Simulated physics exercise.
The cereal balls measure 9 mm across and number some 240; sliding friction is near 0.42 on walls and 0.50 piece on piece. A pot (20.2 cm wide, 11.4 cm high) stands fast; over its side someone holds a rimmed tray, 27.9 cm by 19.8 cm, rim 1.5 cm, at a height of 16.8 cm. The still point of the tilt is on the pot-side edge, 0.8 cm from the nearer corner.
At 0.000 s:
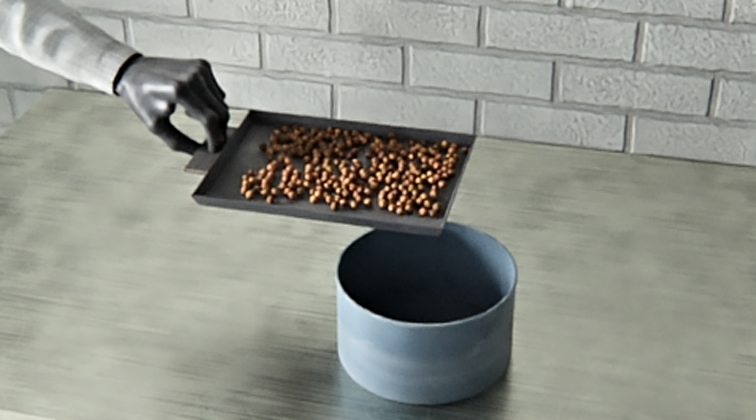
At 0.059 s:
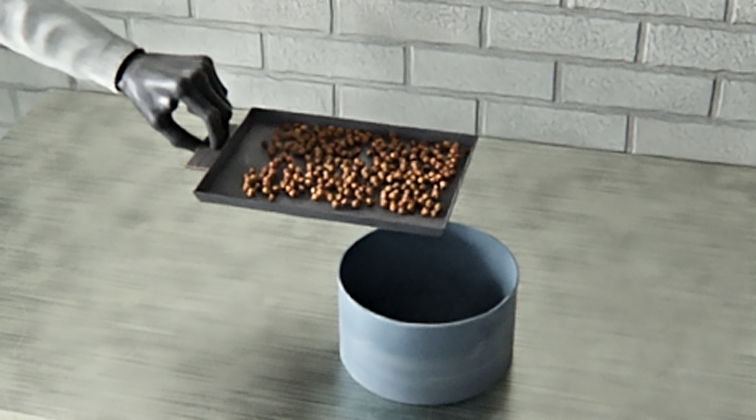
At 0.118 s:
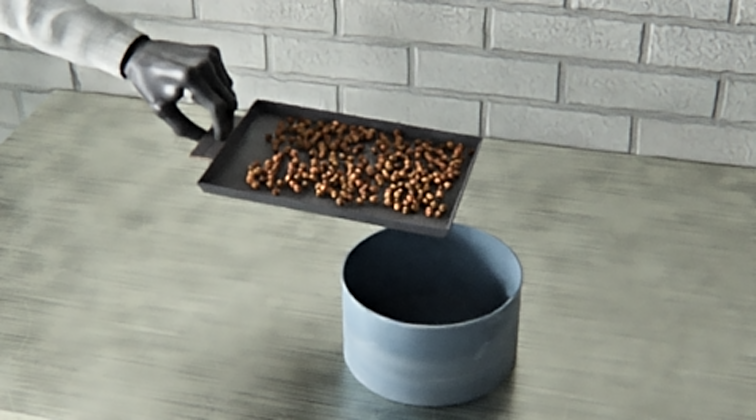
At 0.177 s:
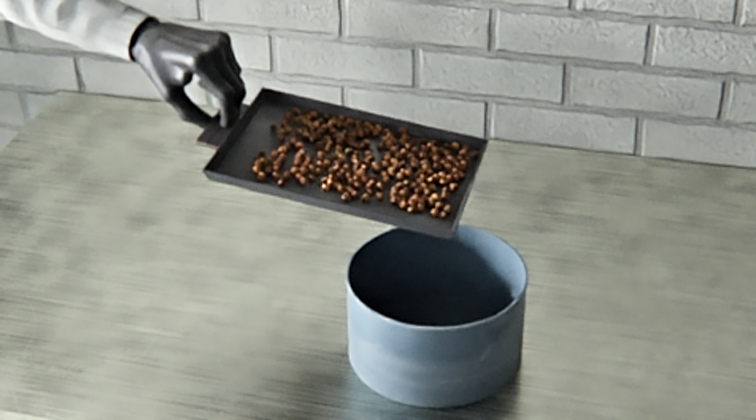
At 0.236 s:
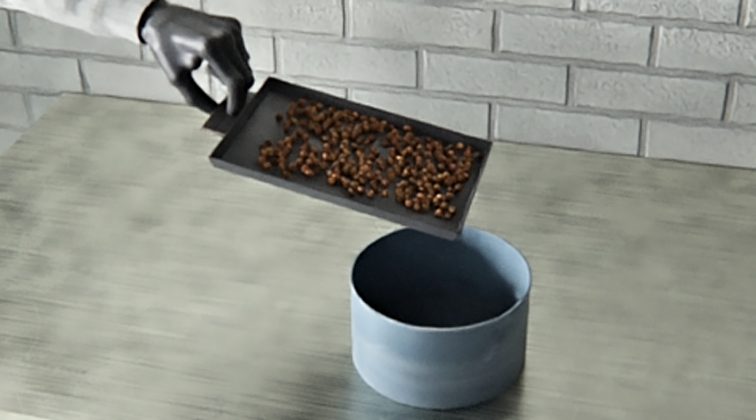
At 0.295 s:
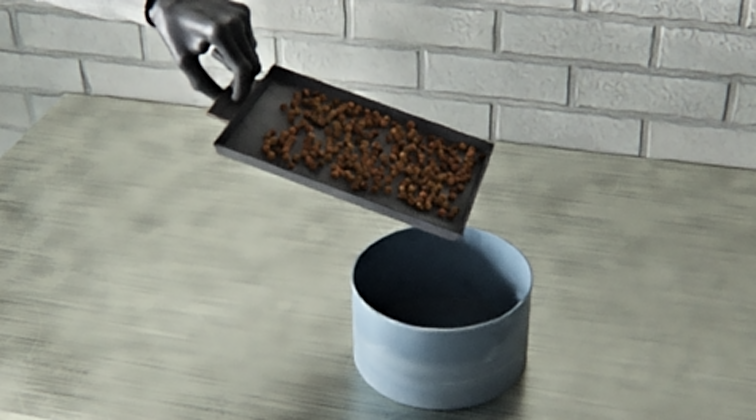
A gloved hand raised the handle end of a dark rimmed tray of brown cereal balls, slanting it steadily down toward the blue pot on the table, while the balls stayed spread across it.
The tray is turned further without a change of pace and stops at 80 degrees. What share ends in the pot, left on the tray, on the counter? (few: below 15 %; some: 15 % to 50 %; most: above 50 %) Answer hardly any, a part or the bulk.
In the pot: A part; left on the tray: Hardly any; on the counter: The bulk.
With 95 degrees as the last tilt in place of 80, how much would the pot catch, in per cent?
In that case some 40 per cent.
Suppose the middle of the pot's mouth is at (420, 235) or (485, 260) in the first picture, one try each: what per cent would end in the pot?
Some 60 and 60 per cent.
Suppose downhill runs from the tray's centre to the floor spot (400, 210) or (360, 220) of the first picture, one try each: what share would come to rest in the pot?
Some 95 and 90 per cent.
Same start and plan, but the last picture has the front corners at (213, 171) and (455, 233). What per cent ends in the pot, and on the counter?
Pot 100, counter 0.
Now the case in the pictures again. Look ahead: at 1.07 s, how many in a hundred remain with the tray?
Some 95 per cent of the load.
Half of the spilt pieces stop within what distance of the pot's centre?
Roughly 18 cm.
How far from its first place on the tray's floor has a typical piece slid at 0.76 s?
Some 8 cm.
Then, at 0.76 s, tilt 46 degrees; the tray holds 100 %, the pot 0 %.
After 1.07 s, tilt 67 degrees; the tray holds 95 %, the pot 0 %.
Then, at 1.48 s, tilt 80 degrees; the tray holds 20 %, the pot 25 %.
In the end, at 2.5 s, pot 40 %, tray 0 %, counter 60 %.
